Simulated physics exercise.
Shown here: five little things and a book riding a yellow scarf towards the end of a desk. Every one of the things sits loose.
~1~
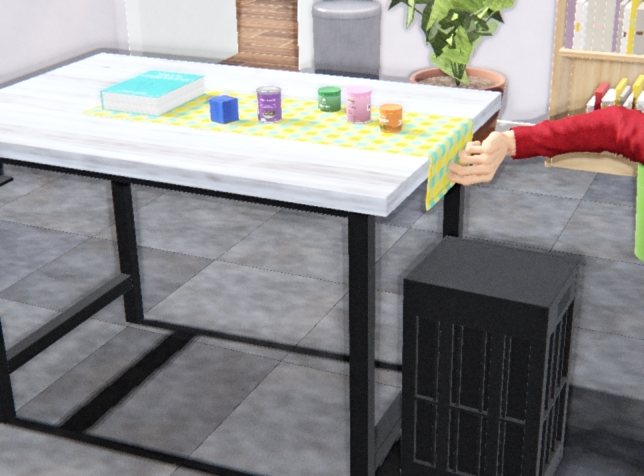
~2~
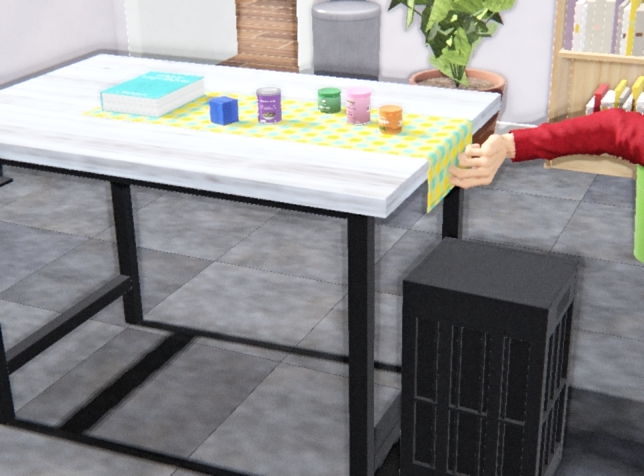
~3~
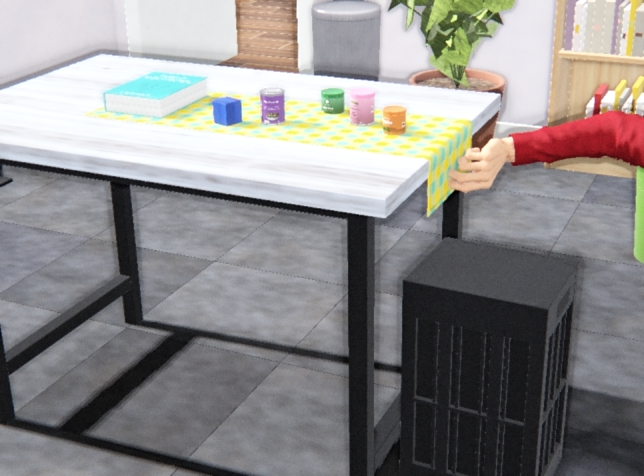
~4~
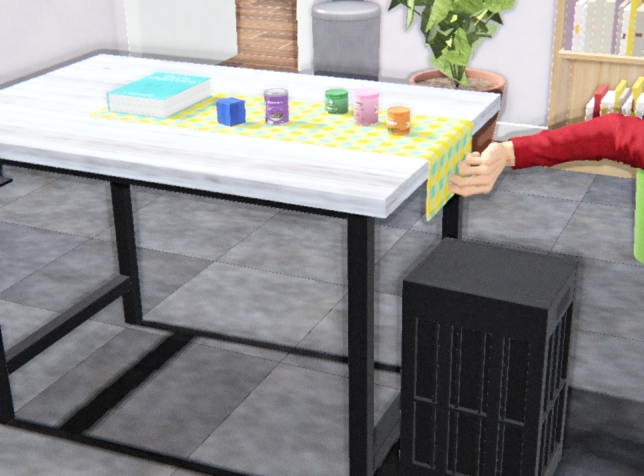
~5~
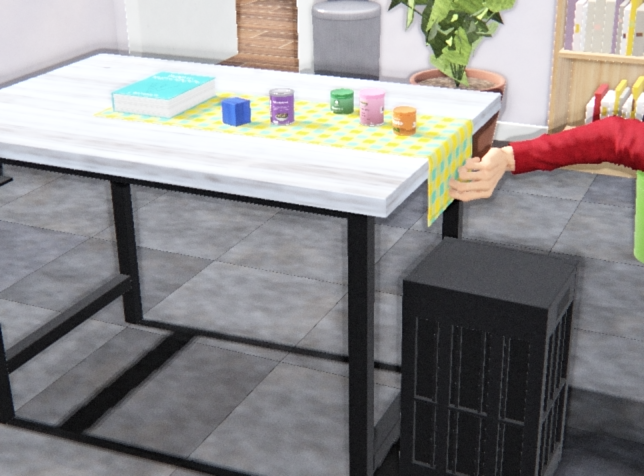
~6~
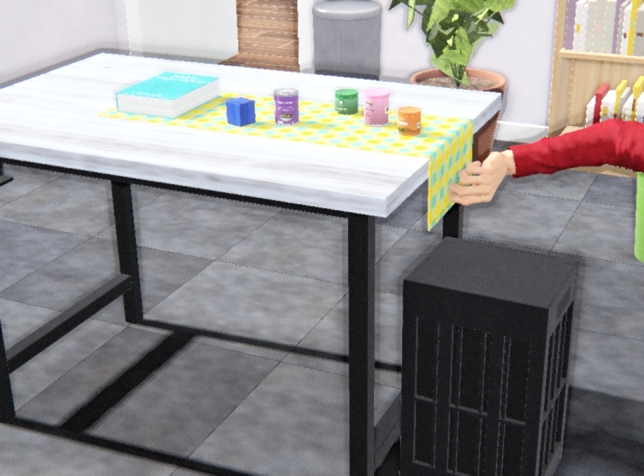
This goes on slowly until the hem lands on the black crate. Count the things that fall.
One item falls.
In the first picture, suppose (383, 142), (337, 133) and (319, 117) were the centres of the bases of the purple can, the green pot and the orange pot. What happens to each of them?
The purple can drops off; the green pot does not fall; the orange pot stays on.
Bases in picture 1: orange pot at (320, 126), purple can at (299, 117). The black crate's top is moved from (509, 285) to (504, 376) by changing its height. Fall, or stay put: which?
Orange pot: Off. Purple can: Off.
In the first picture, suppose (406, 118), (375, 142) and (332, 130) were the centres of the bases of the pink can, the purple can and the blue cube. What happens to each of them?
Result - the pink can comes off, the purple can comes off, and the blue cube stays put.
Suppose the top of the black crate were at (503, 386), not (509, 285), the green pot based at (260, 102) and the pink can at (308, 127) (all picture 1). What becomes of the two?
The green pot ends up still on top and the pink can ends up off the top.
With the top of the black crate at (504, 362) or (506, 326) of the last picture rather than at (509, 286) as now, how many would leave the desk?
Numbers: 3; 2.
Soon after, hem near (451, 243); all still up.
Then, hem on the crate; orange pot gone.
At rest, hem on the crate; orange pot gone. The answer is one.
